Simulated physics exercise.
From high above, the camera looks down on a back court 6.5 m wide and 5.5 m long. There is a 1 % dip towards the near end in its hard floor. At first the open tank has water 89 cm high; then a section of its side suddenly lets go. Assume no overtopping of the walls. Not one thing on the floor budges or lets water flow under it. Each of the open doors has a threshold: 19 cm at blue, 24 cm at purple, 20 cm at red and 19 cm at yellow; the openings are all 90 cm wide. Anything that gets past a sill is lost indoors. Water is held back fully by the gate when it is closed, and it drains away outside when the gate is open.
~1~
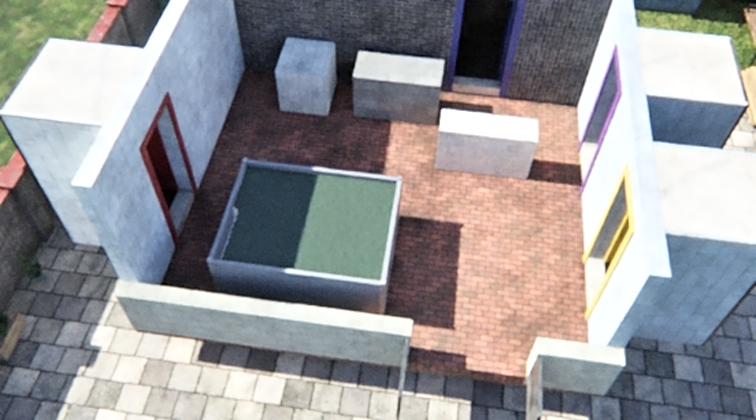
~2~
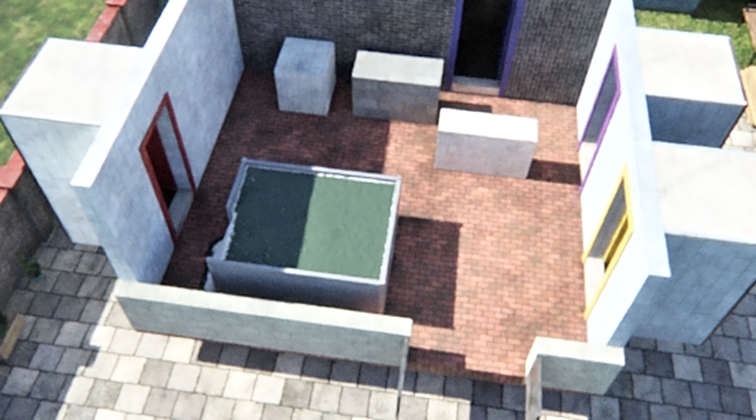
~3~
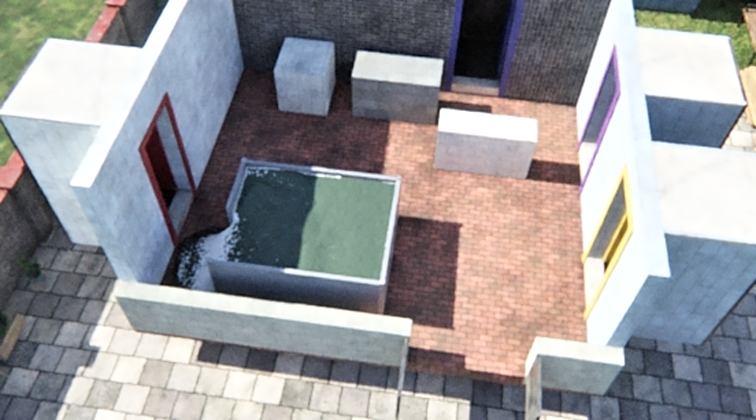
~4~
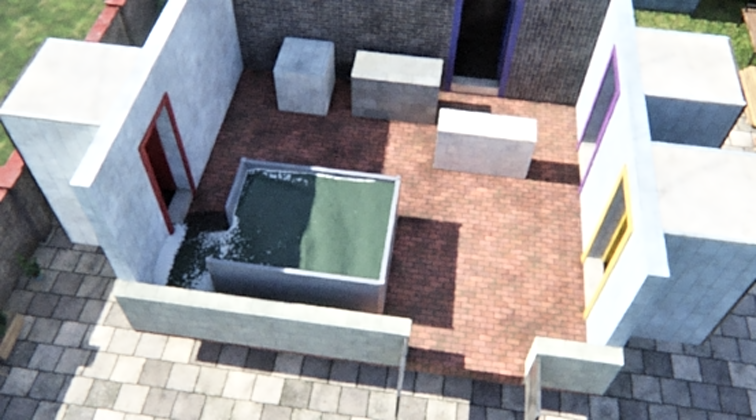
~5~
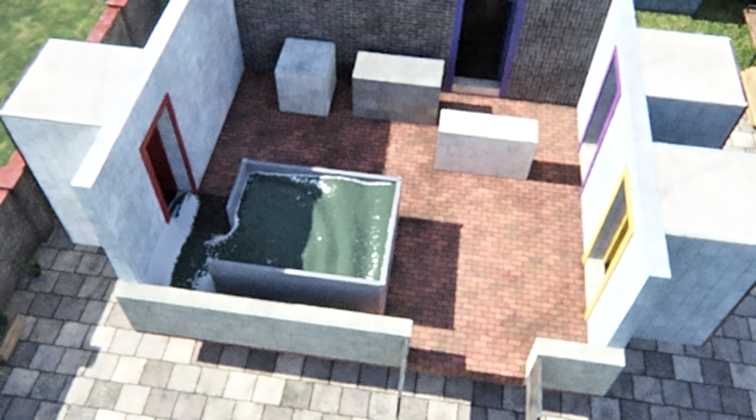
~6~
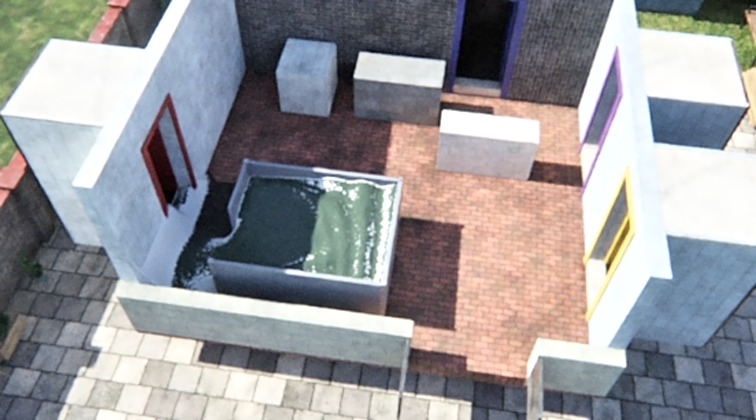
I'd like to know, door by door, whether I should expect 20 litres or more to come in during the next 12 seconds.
Here is what to expect: At the blue door, not that much; at the purple door, not that much; at the red door, that much or more; at the yellow door, not that much.
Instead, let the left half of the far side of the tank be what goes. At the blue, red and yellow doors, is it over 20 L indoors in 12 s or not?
Door blue stays within, door red stays within, door yellow stays within.
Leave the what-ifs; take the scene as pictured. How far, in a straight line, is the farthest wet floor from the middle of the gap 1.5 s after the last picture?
Around 5.0 metres.
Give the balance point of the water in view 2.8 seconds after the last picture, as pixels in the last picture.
I'd say somewhere around (302, 224).
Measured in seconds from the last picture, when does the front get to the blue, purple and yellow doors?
Doors: Blue 3.0 s / purple 3.2 s / yellow 2.0 s.
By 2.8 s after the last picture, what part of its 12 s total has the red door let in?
Estimate: Around 80 per cent.
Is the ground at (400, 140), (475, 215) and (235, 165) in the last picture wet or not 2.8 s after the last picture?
Respectively: Got hit, was missed, got hit.
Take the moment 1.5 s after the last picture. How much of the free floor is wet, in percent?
35 %.
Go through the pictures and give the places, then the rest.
The first picture shows the open tank at (310, 221) is whole and still, 89 cm deep.
In the second picture, the front is at a hidden place, 0.6 m from the gap at (228, 257); 0.3 m2 of floor is under water; 89 cm left at the back of the open tank.
In the third picture, water pours out at (228, 259) and has run 0.9 m, to (183, 248); typically 13 cm deep outside, 89 cm at the open tank's back.
In the fourth picture, the front is at a hidden place, 1.3 m from the gap at (228, 260); 1.7 m2 of floor is under water; 89 cm left at the back of the open tank.
In the fifth picture, water pours out at (229, 260) and has run 1.7 m, to (196, 195); typically 16 cm deep outside, 87 cm at the open tank's back.
In the sixth picture, the front is at (206, 174), 2.1 m from the gap at (230, 260); 2.4 m2 of floor is under water; 79 cm left at the back of the open tank.
Then, 0.7 s after the last picture water covers 20 % of the floor and is deepest (80 cm) near (153, 310); blue door not reached, purple door not reached, red door 33 cm at the sill, 33 L in, yellow door not reached.
Then, 1.5 s after the last picture water covers 35 % of the floor and is deepest (63 cm) near (153, 310); blue door not reached, purple door not reached, red door 33 cm at the sill, 88 L in, yellow door not reached.
Then, 2.8 s after the last picture water covers 60 % of the floor and is deepest (39 cm) near (153, 310); blue door not reached, purple door not reached, red door 28 cm at the sill, 140 L in, yellow door 16 cm at the sill, 0 L in.
Then, 6.3 s after the last picture water covers 95 % of the floor and is deepest (25 cm) near (153, 310); blue door 11 cm at the sill, 0 L in, purple door 16 cm at the sill, 0 L in, red door 16 cm at the sill, 170 L in, yellow door 13 cm at the sill, 0 L in.
Then, 11.3 s after the last picture water covers 100 % of the floor and is deepest (20 cm) near (342, 337); blue door 9 cm at the sill, 0 L in, purple door 10 cm at the sill, 0 L in, red door 9 cm at the sill, 170 L in, yellow door 9 cm at the sill, 0 L in.
